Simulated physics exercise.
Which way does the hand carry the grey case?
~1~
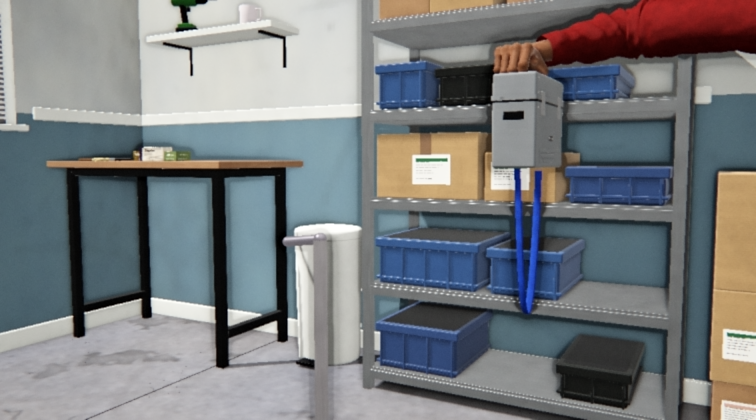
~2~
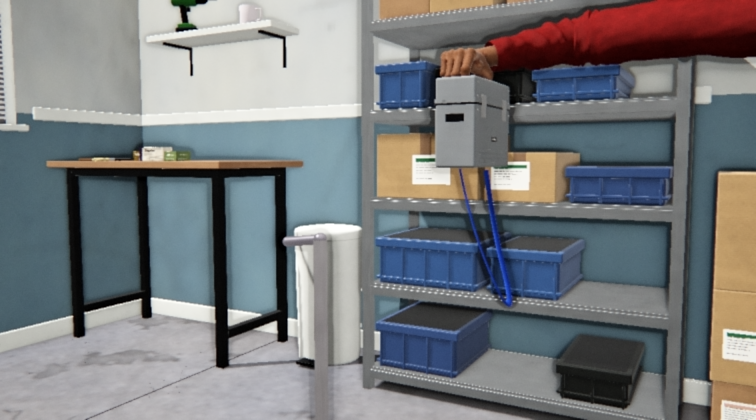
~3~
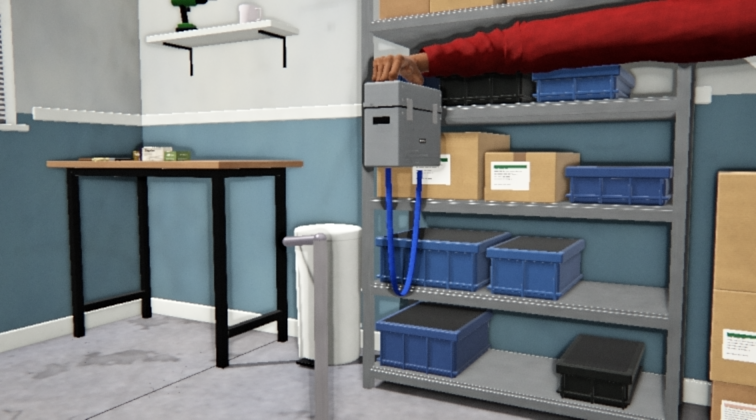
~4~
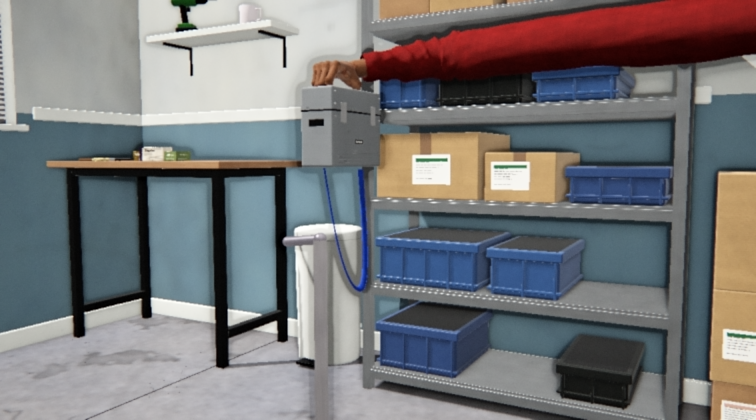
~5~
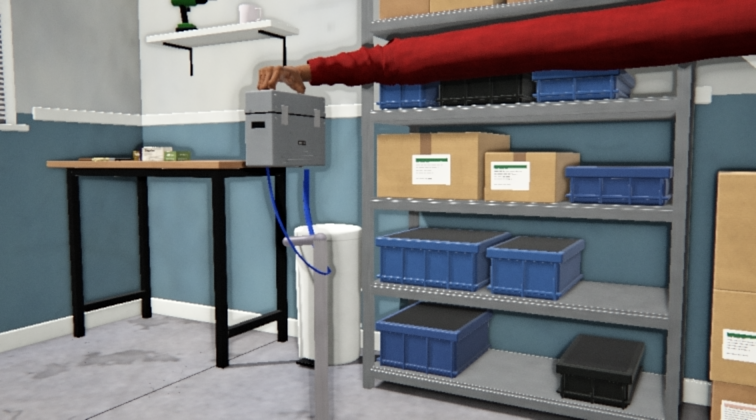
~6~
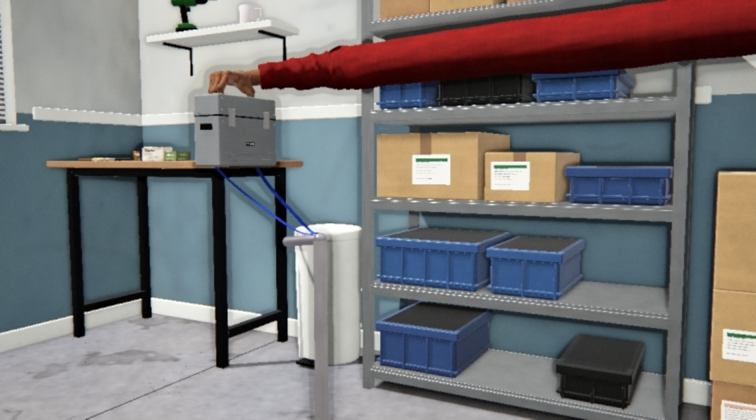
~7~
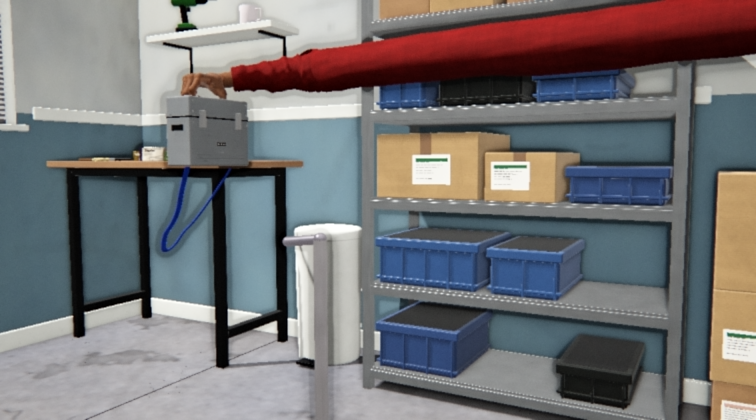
The hand carries the grey case to the left, from in front of the shelving rack, across the post and on towards the table.
In a storeroom with blue and white walls, seen from a fixed view facing the shelving, a grey rack holds blue and black bins and cardboard boxes, with a wooden-topped table at left and a white bin behind a grey post with a small hook. A hand in a red sleeve reaches in from the right, holding an upright grey case with a blue ribbon loop hanging below. The hand carries the case left across the rack, the loop swaying. As the case crosses above the post, the loop trails back to the right near its top. The loop then swings free, and the case ends past the post, still held in front of the table.
